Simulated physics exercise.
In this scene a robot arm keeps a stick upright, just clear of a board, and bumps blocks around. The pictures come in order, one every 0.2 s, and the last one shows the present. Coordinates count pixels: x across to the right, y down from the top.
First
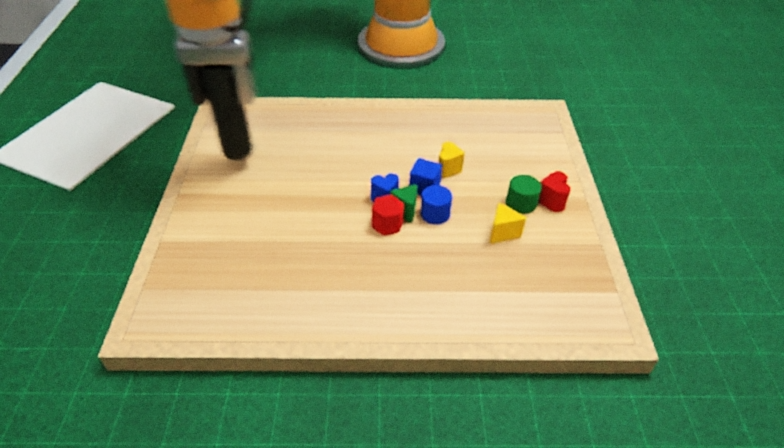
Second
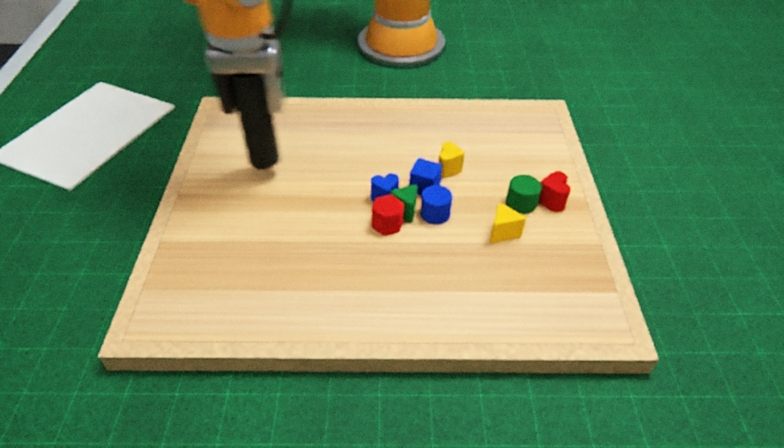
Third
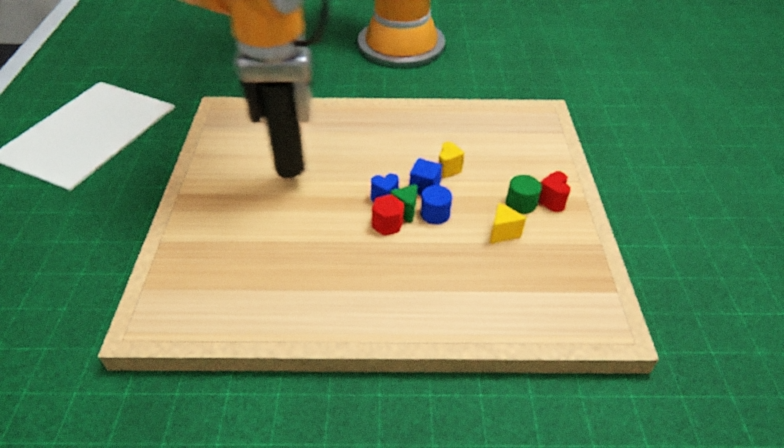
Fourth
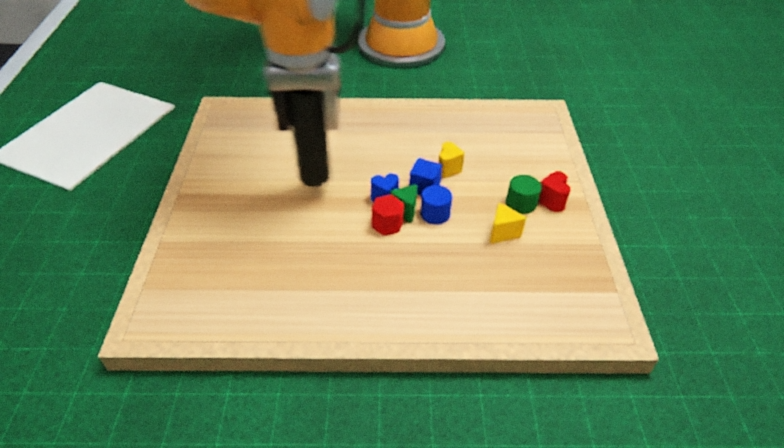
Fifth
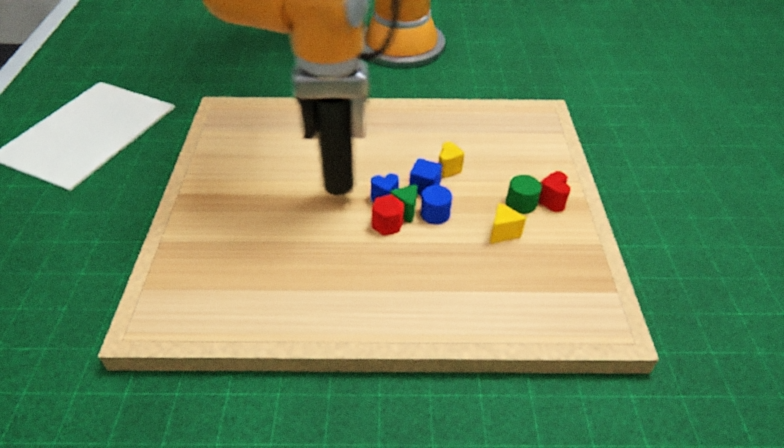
To begin with, a robot arm holds a dark stick over the upper left of a wooden board, with red, blue, green and yellow blocks sitting to the right. The arm then moves the stick steadily rightward and slightly nearer the viewer, until it is just left of the clustered blocks, which stay still.
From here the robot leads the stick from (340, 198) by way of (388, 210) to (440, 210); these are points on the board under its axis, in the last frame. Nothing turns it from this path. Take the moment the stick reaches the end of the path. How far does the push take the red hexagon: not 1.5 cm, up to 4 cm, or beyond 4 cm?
From 1.5 to 4 cm.
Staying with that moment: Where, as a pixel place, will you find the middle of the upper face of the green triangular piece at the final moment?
I'd say the green triangular piece ends with its top centre at (475, 196).
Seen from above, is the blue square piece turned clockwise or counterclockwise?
Spins clockwise.
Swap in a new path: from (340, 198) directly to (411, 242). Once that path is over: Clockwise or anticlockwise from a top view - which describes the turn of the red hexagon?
The sense of turning is clockwise.
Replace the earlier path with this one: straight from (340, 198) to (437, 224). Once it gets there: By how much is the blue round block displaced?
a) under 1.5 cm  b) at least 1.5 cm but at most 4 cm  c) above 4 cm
Choice c: Above 4 cm.
The first path, step by step. One third of the way, stick (372, 193); blue heart block (396, 179), turned 20° clockwise; red hexagon (390, 207).
Two thirds of the way, stick (406, 197); blue heart block (418, 173), turned 40° anticlockwise; red hexagon (408, 215), turned 60° clockwise; green triangular piece (439, 195); blue square piece (436, 161), turned 30° clockwise; blue round block (464, 197).
At the end, stick (441, 196); blue heart block (420, 172), turned 50° anticlockwise; red hexagon (409, 215), turned 65° clockwise; green triangular piece (475, 196); blue square piece (437, 160), turned 40° clockwise; blue round block (500, 198).
